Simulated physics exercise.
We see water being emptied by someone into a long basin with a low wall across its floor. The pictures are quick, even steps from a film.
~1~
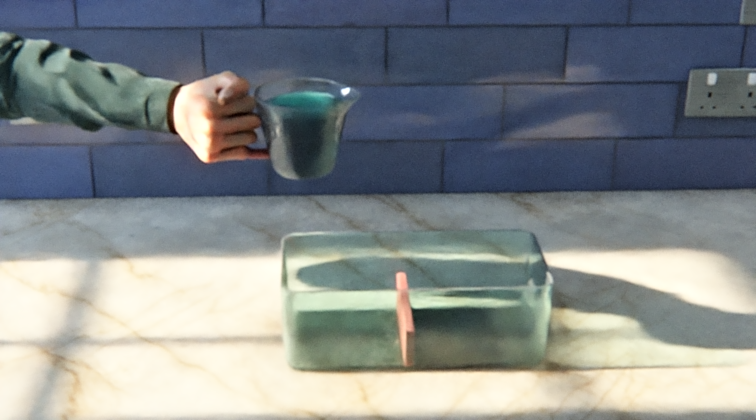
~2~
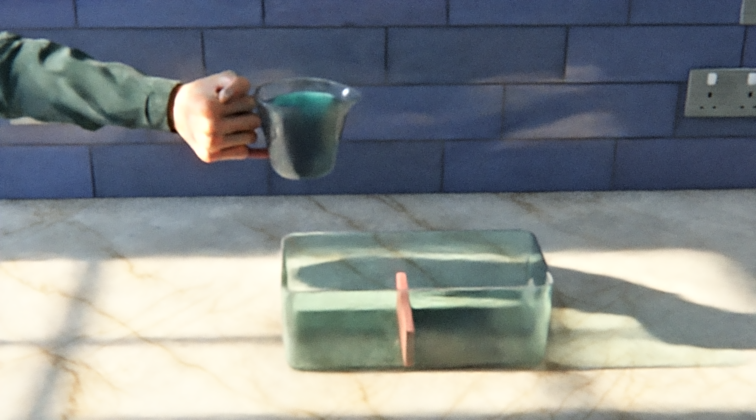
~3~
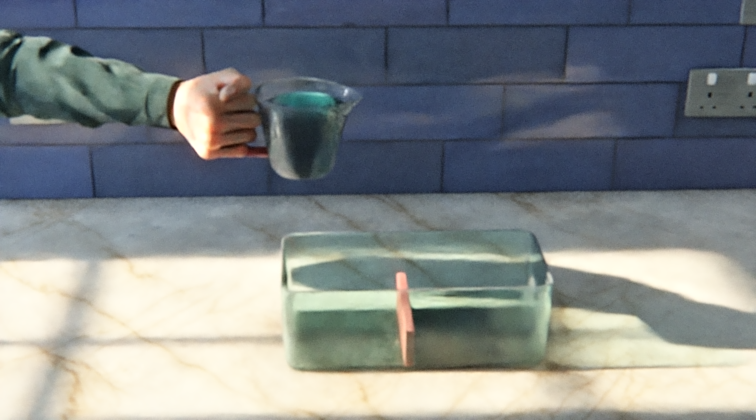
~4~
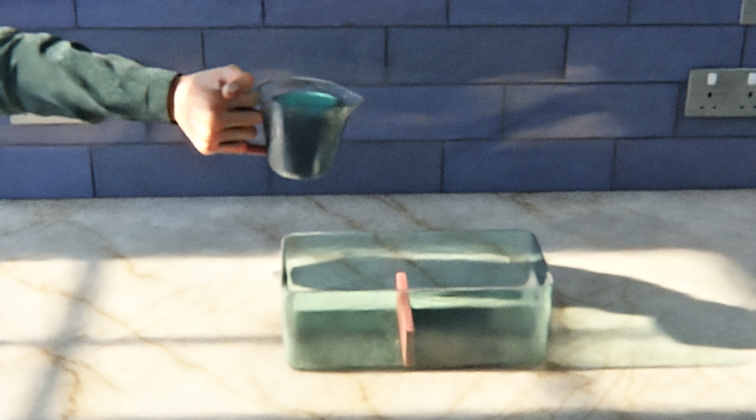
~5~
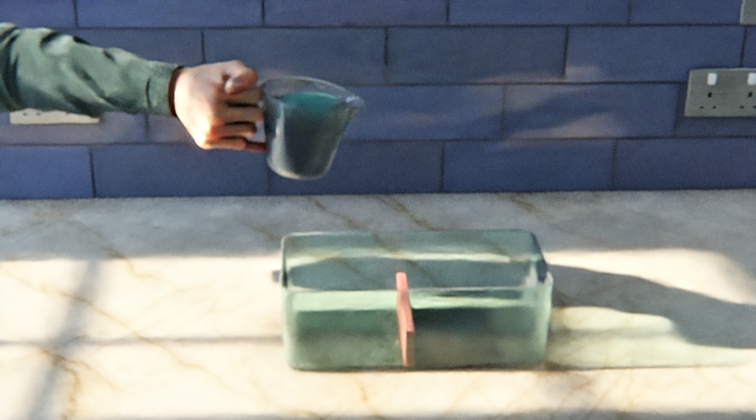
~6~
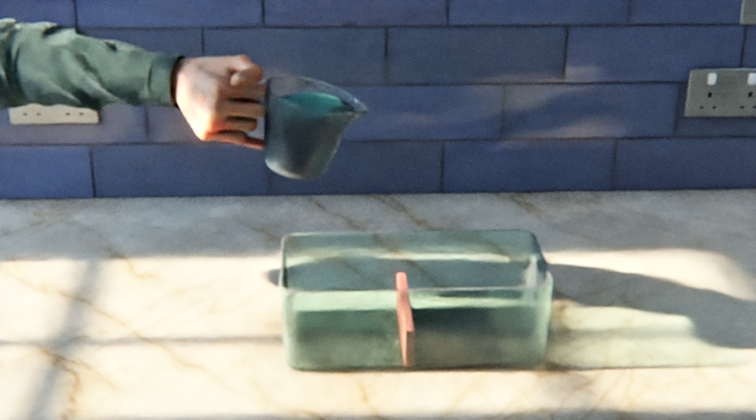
The footage shows a hand in a green sleeve holding a clear jug of bluish-green water above a long, clear basin with a low pinkish wall across it, then gradually tilting the jug slightly to the right.
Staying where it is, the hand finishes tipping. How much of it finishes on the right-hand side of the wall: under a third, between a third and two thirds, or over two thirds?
Between a third and two thirds.
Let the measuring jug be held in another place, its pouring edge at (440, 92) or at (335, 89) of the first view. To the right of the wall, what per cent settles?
One after the other: 95 %, 15 %.
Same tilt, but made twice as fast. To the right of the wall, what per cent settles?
I'd put it at some 35 percent.
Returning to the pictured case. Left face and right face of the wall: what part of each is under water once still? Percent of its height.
I get 20 % for the left and 20 % for the right.
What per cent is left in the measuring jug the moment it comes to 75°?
Near 55 per cent.
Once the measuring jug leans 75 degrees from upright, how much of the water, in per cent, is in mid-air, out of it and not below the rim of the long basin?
About 30 per cent.
A moment on, the measuring jug is tipped on its side and 57 per cent is still to pour, 0 is left of the wall and 11 right of it.
Next, the measuring jug is tipped right over and 5 per cent is still to pour, 26 is left of the wall and 54 right of it.
Then the measuring jug is tipped right over and 0 per cent is still to pour, 43 is left of the wall and 55 right of it.
Later the measuring jug is tipped right over and 0 per cent is still to pour, 42 is left of the wall and 56 right of it.
In the end 43 per cent lies left of the wall, 56 right of it and 2 outside.
